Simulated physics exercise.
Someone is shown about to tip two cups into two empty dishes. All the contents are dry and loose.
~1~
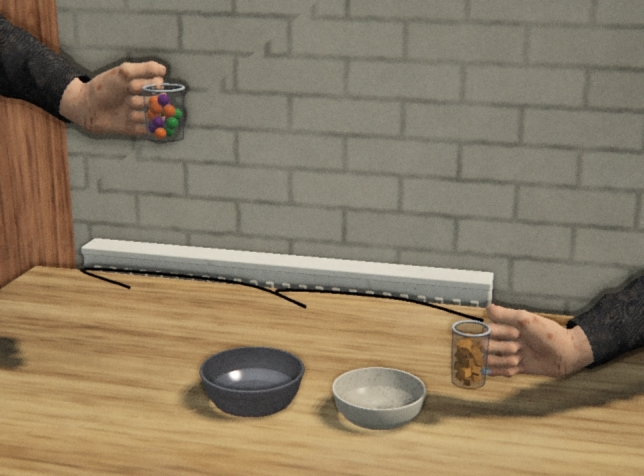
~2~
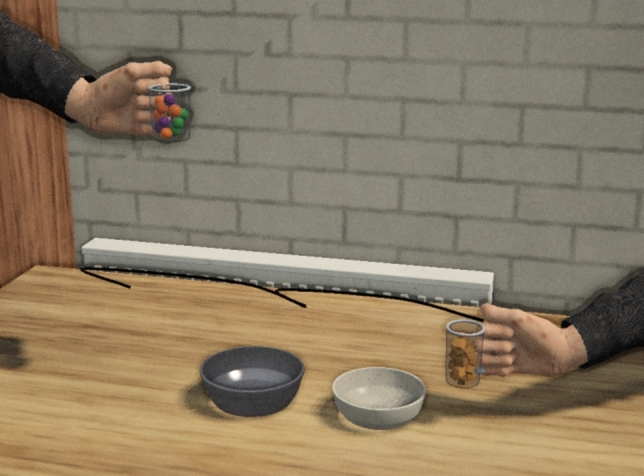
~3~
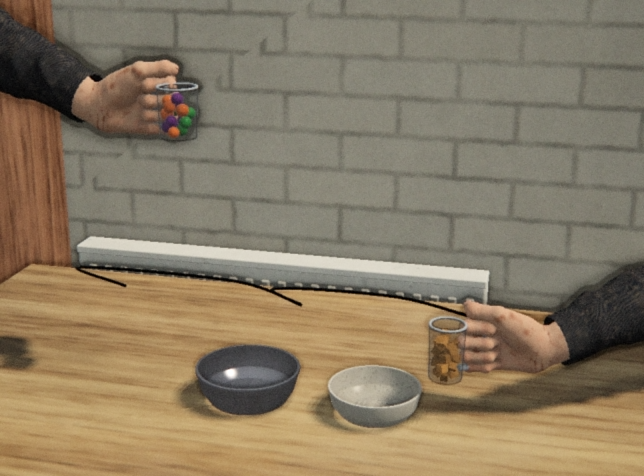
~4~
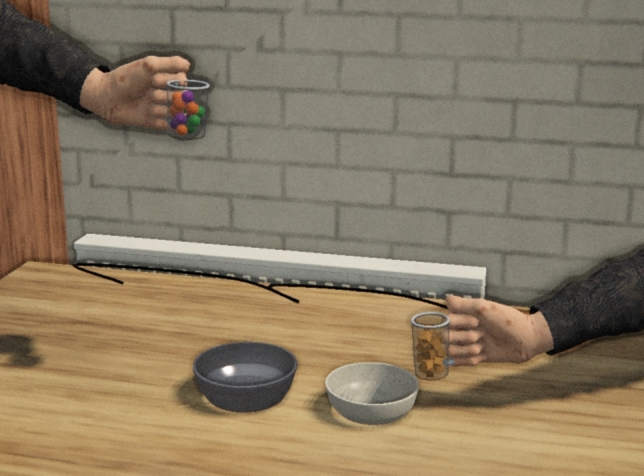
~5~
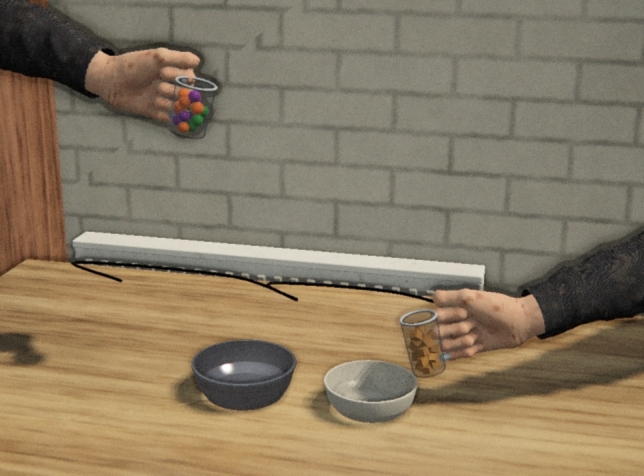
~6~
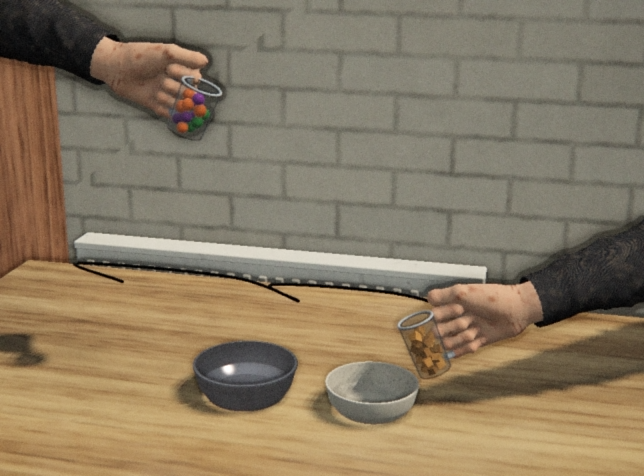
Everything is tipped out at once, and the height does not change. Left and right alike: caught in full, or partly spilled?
Result: Left dish lets bits escape; right dish retains it entirely.
Then, 0.52 s on from there, left, the whole lot still in the cup; right, the whole lot still in the cup.
Then, 1.08 s on from there, left, the whole lot still in the cup; right, the whole lot still in the cup.
Then, 1.74 s on from there, left, near a quarter in the dish, near a quarter outside the dish, near half in the air; right, the whole lot in the dish.
In the end, left, near a quarter in the dish, the bulk outside the dish; right, the whole lot in the dish, none at all outside the dish.
